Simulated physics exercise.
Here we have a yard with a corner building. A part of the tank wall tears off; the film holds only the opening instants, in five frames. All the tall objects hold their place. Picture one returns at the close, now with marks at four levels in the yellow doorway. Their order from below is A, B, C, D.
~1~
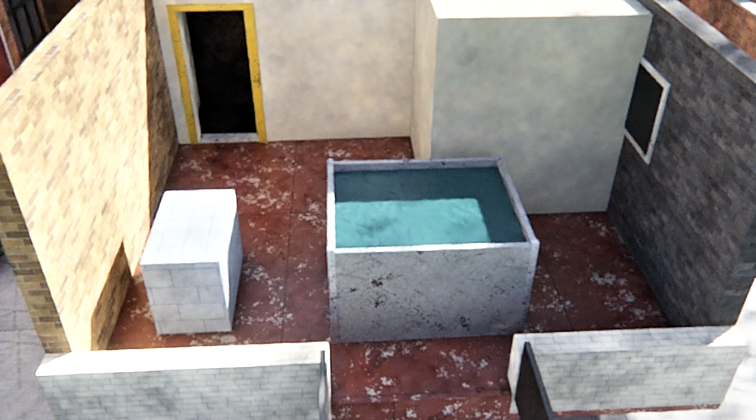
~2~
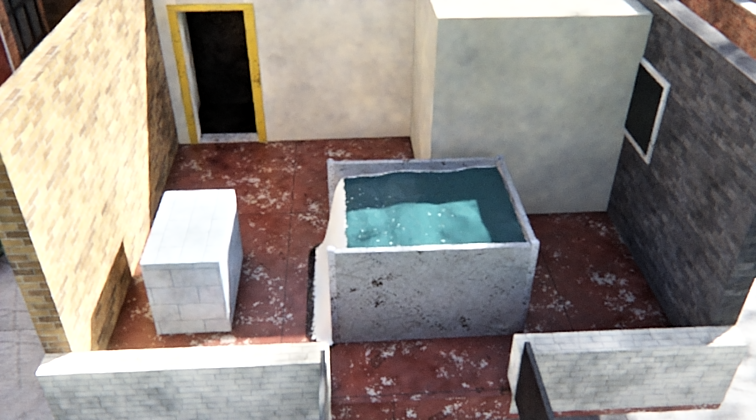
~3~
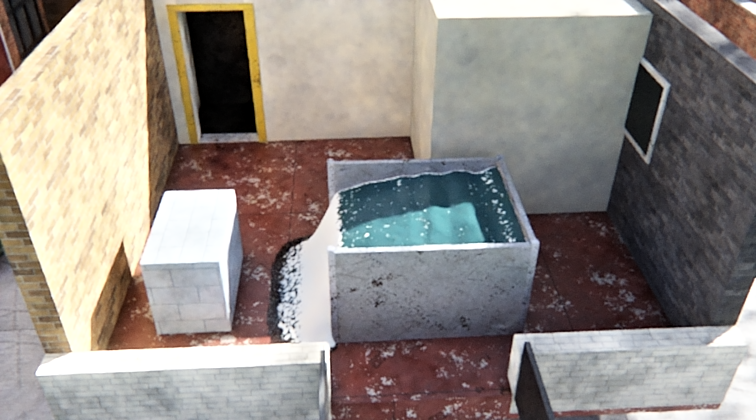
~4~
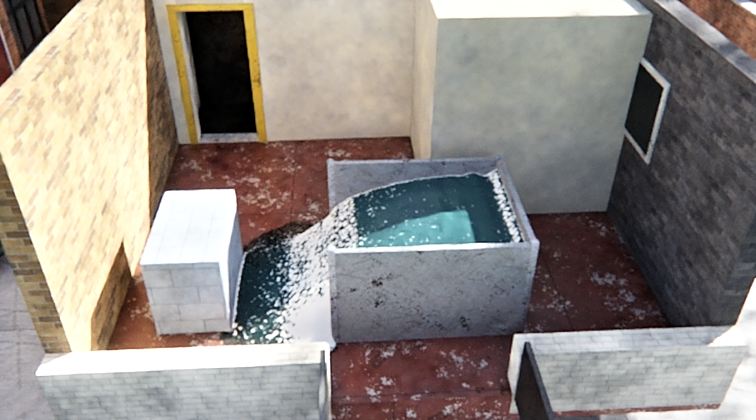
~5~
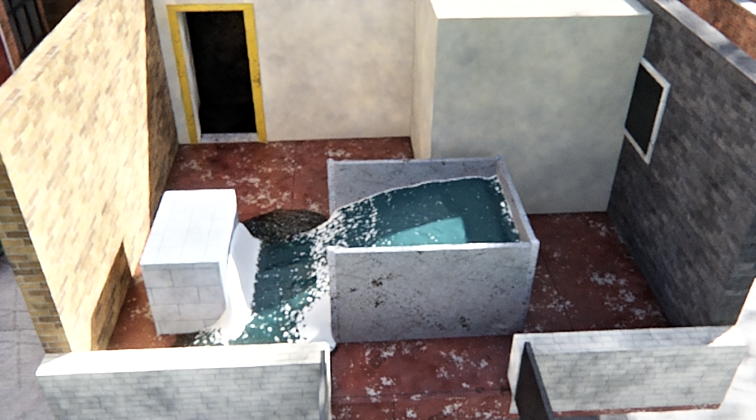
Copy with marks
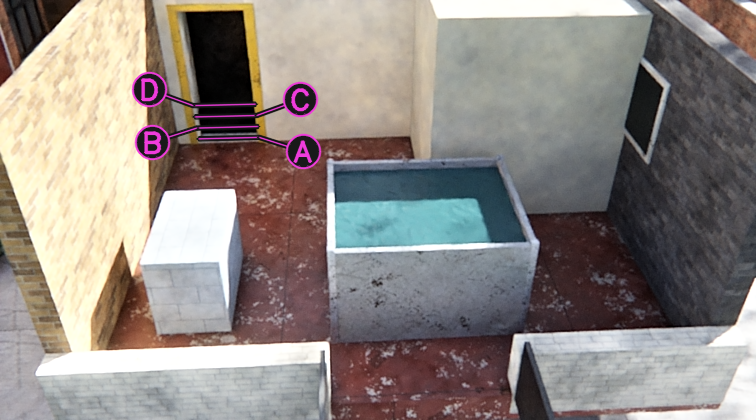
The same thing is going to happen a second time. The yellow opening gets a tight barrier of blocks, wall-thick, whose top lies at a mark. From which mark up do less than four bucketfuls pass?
Take C.
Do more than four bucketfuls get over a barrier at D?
No, not at all.
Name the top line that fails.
That would be B.
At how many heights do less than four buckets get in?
Two of them.
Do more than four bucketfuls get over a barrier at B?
Yes, it does.
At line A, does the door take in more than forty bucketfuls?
Yes.
On the marked copy, A at (229, 138); B at (227, 127); C at (225, 116); D at (224, 104); from the bottom up A, B, C, D.
With A, dozens of bucketfuls pour in.
With B, some 15 bucketfuls get in.
With C, a bucket or two gets in.
With D, nothing gets over.
